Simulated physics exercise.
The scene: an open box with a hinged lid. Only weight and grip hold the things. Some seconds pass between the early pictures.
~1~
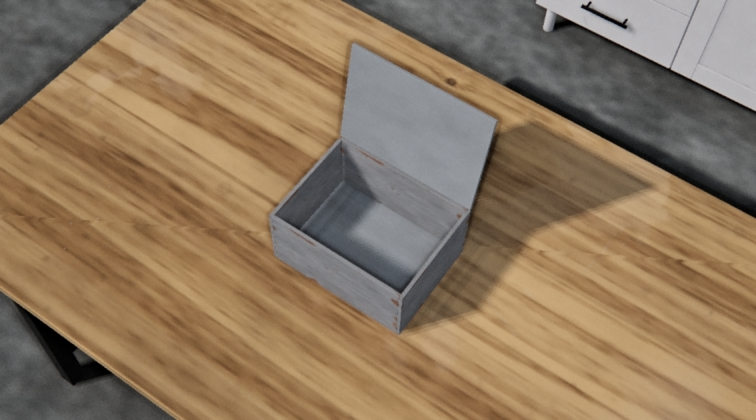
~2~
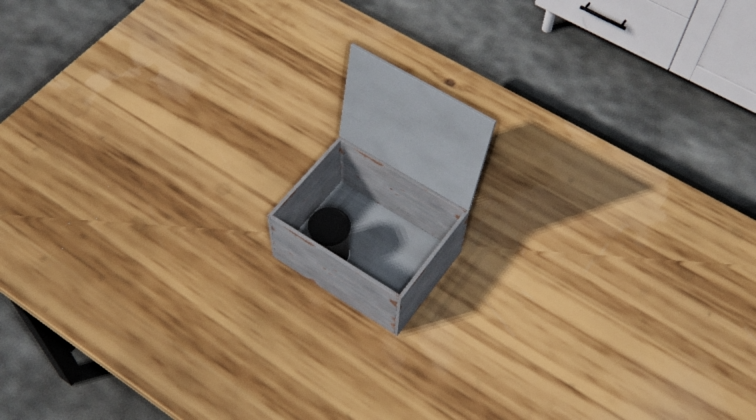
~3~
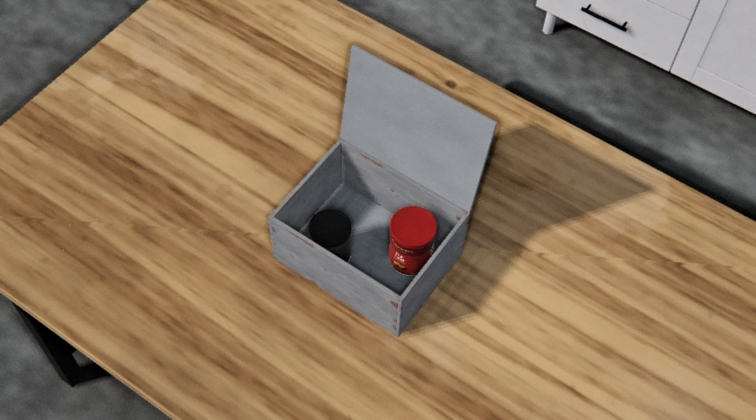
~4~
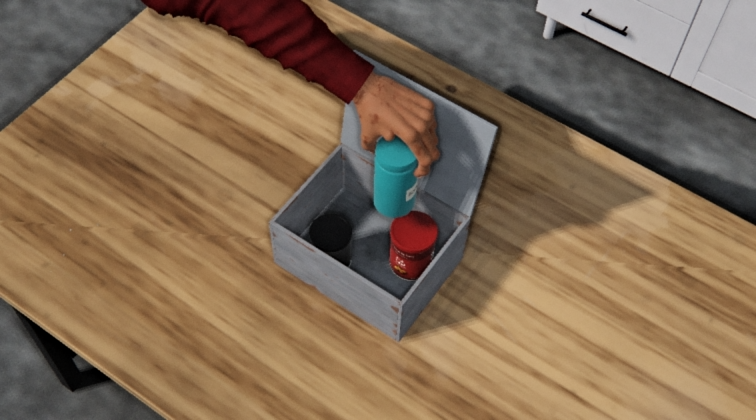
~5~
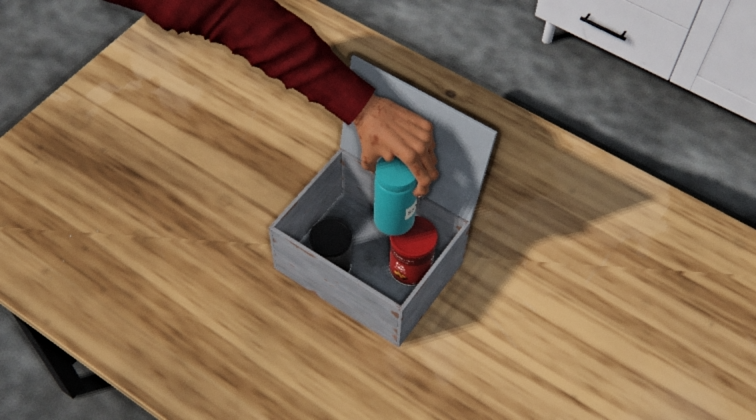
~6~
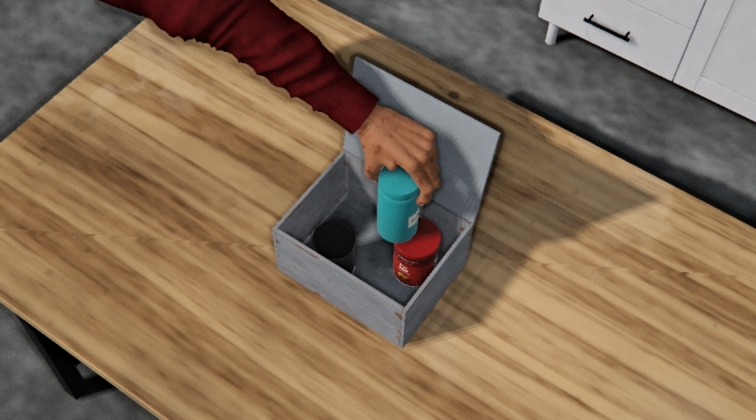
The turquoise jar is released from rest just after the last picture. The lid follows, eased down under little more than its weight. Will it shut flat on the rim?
Here the lid sits on the rim.
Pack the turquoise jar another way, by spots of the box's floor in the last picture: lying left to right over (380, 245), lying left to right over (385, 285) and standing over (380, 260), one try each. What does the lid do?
First, it stays ajar; second, it stays ajar; third, it closes.
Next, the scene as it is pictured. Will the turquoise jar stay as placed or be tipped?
The turquoise jar tips.
Then, 0.70 s after the last picture, turquoise jar on its side near (360, 208).
Then, 1.20 s after the last picture, lid starting down; turquoise jar on its side near (372, 220).
Then, 1.80 s after the last picture, lid 45° above the rim; turquoise jar on its side near (372, 220).
Then, 2.20 s after the last picture, lid 13° above the rim; turquoise jar on its side near (372, 220).
At rest, lid shut; tipped over in the box, turquoise jar; the other 2 in place. Seen from the same camera at the end, turquoise jar near (372, 220).
